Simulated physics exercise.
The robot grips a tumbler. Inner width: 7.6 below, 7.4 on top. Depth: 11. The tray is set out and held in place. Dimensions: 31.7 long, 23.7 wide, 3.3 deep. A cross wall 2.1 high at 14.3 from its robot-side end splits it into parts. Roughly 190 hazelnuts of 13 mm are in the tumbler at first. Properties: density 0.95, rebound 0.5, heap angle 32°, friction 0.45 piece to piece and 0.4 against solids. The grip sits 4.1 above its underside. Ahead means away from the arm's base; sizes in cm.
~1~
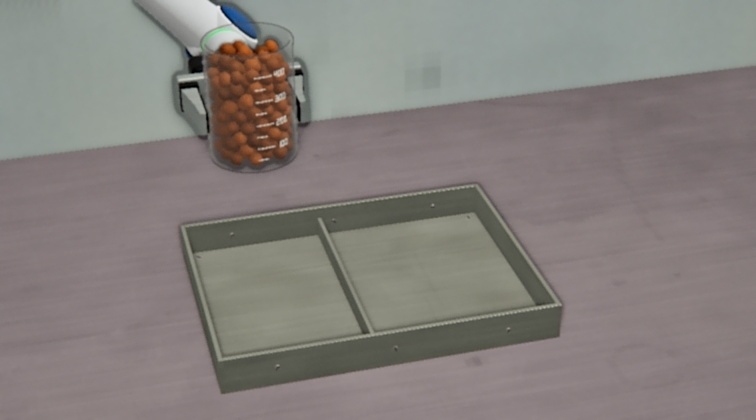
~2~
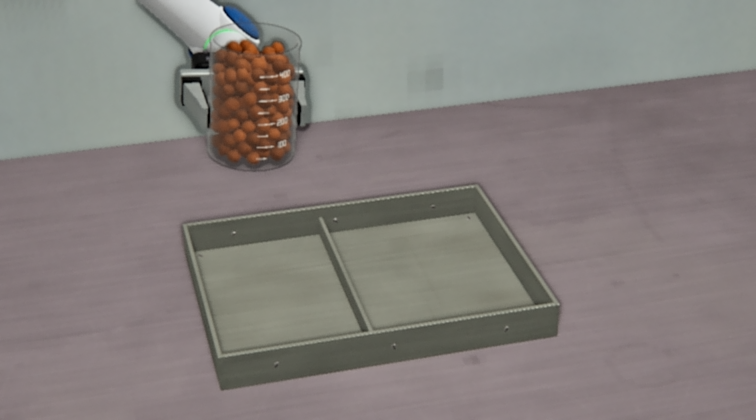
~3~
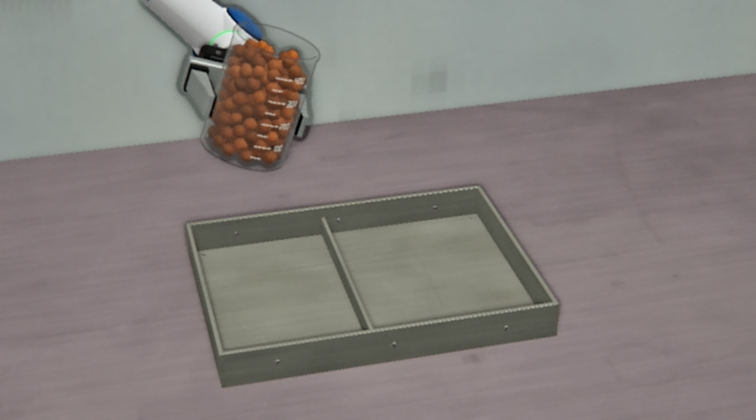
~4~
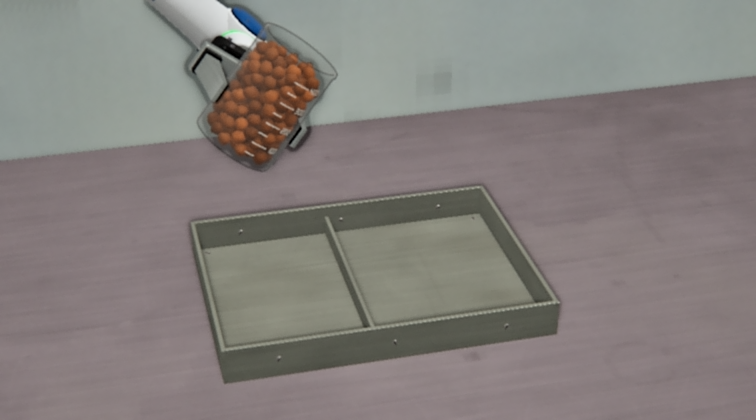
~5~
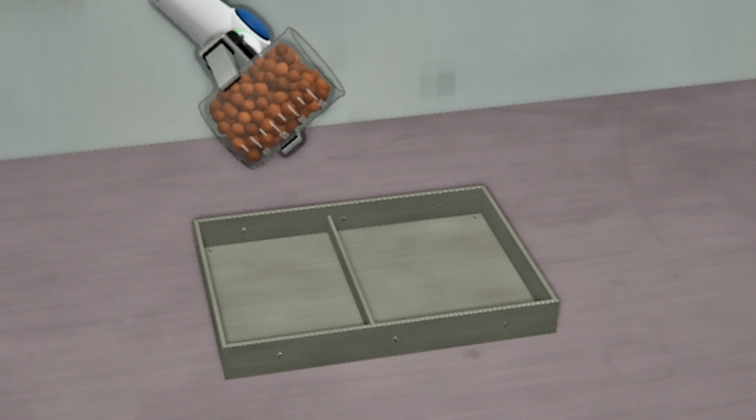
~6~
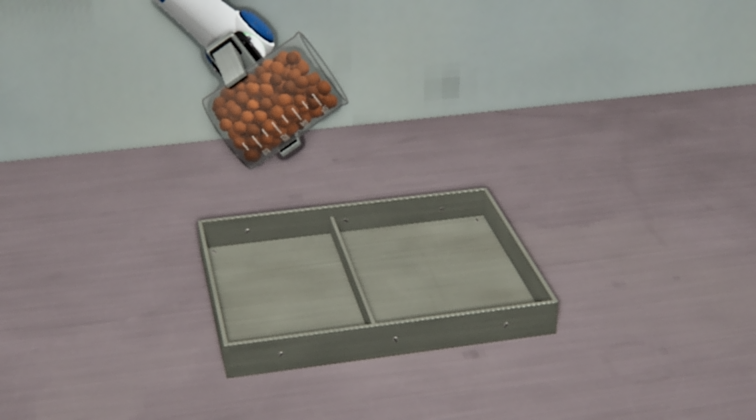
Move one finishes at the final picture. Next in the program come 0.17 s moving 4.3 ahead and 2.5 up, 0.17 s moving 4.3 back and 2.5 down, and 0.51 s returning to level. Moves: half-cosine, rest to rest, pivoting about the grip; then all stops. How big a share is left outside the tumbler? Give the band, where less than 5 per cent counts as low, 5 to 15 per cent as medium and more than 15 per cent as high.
Medium.
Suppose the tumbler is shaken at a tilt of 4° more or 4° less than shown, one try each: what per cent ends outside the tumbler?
10 and 5 %.
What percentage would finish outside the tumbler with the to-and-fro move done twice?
My guess is near 15 per cent.
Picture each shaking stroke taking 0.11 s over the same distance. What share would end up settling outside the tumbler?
It would be near 30 per cent.
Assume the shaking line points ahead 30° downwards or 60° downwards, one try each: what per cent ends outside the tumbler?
0 and 0 %.
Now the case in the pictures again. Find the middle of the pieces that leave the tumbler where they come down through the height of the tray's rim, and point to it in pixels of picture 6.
Their middle sits near (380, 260).
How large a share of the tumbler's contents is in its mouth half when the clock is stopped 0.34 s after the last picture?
Some 45 percent is in that half.
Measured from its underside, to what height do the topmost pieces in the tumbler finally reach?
Around 10.5 centimetres above the underside.
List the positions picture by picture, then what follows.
Tumbler middle at (251, 99), level; upper third of the load around (249, 72), from x 215 to 285, top at y 45; 187 in the tumbler, in the first picture.
Tumbler middle at (253, 98), tilted 6° forward; upper third of the load around (252, 72), from x 215 to 290, top at y 45, in the second picture.
Tumbler middle at (259, 98), tilted 20° forward; upper third of the load around (264, 72), from x 215 to 300, top at y 45, in the third picture.
Tumbler middle at (266, 99), tilted 38° forward; upper third of the load around (272, 76), from x 215 to 315, top at y 45, in the fourth picture.
Tumbler middle at (271, 100), tilted 52° forward; upper third of the load around (278, 80), from x 215 to 325, top at y 50, in the fifth picture.
Tumbler middle at (274, 102), tilted 58° forward; upper third of the load around (282, 83), from x 220 to 330, top at y 60; 187 in the tumbler, in the sixth picture.
Then, 0.34 s after the last picture, tilted 58° forward, highest piece 25 above the table; 174 in the tumbler, 13 in flight or on a rim.
Then, 0.68 s after the last picture, tilted 15° forward, highest piece 27 above the table; 172 in the tumbler, 15 in the far-side part.
Then, 1.05 s after the last picture, level, highest piece 28 above the table; 172 in the tumbler, 15 in the far-side part.
Then, 2.10 s after the last picture, level, highest piece 28 above the table; 172 in the tumbler, 15 in the far-side part.
Final count, 172 in the tumbler, 15 in the far-side part. That is 8 % outside the tumbler.
